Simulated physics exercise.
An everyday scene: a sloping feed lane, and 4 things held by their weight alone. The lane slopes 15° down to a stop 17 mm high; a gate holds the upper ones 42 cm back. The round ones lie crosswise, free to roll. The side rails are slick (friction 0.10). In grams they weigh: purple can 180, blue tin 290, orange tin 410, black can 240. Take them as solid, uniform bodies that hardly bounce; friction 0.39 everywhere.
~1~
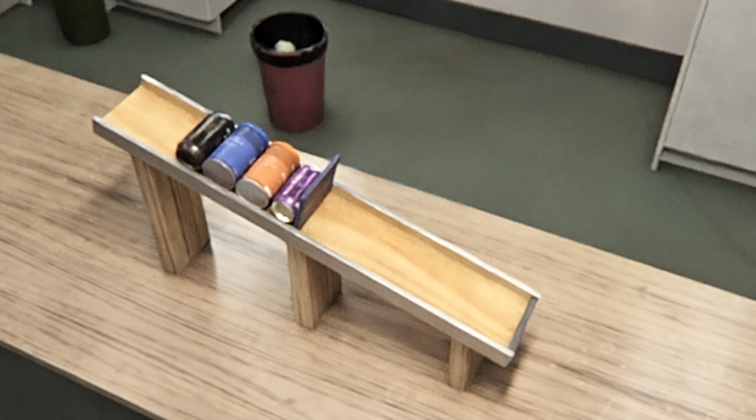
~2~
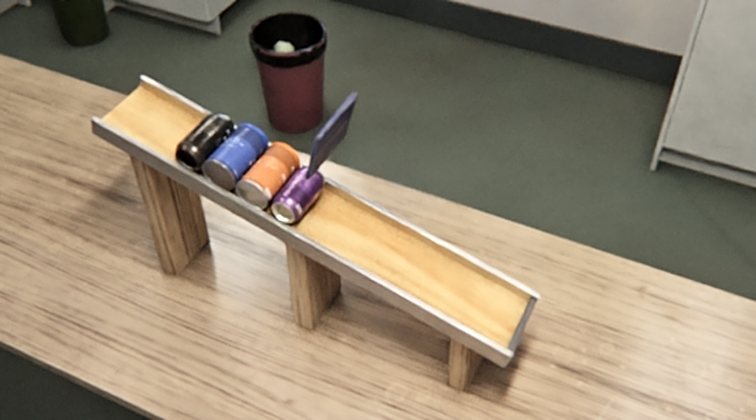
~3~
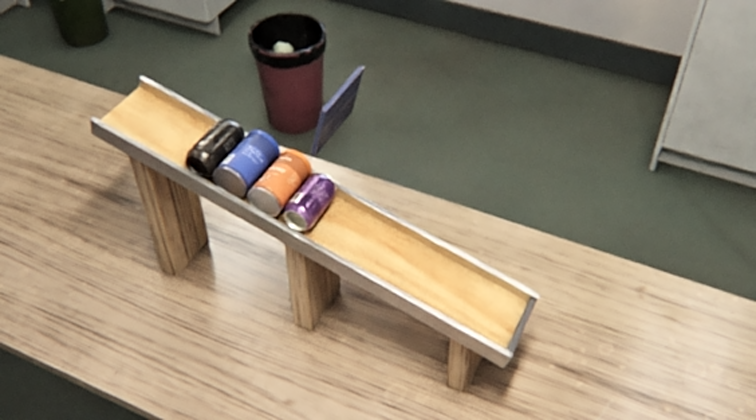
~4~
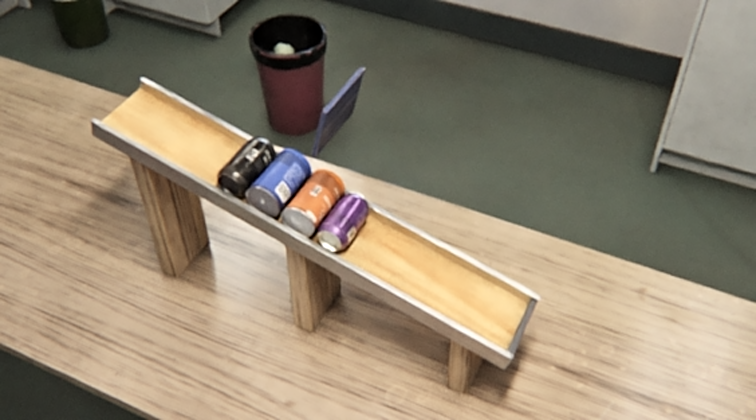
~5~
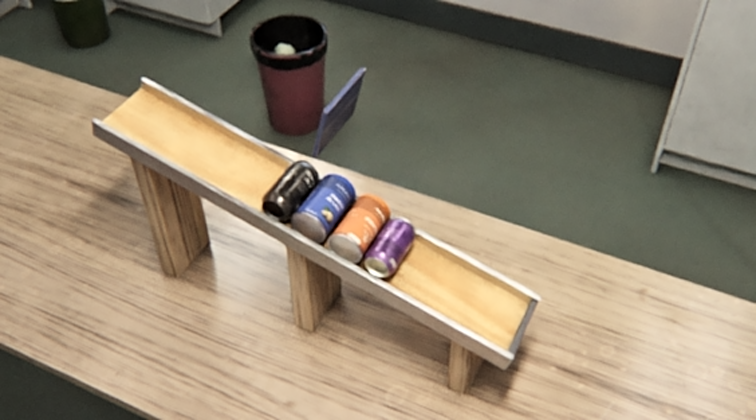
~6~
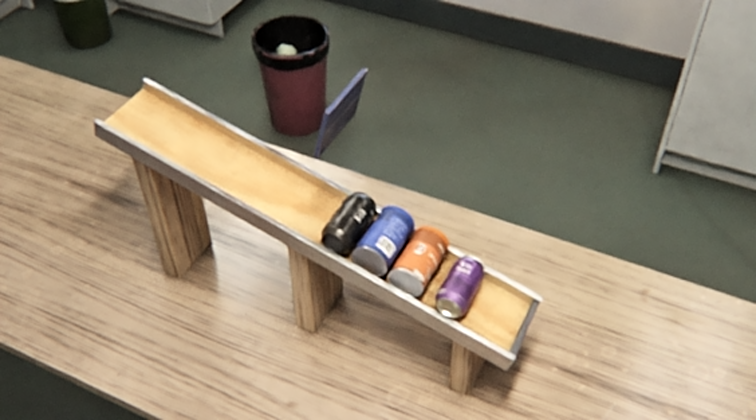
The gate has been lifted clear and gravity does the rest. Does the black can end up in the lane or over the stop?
The black can stays behind the stop.
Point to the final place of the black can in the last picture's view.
At about (479, 297).
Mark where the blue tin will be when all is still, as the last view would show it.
At about (516, 311).
Then, 0.10 s after the last picture, black can near (392, 247).
Then, 0.20 s after the last picture, purple can now over the stop; black can near (444, 277).
Then, 0.40 s after the last picture, orange tin now over the stop; black can near (479, 296); blue tin stopped.
Then, 0.60 s after the last picture, black can stopped near (479, 297); blue tin stopped.
At rest, over the stop, purple can and orange tin; the other 2 in the lane. In the last view, black can near (479, 297).
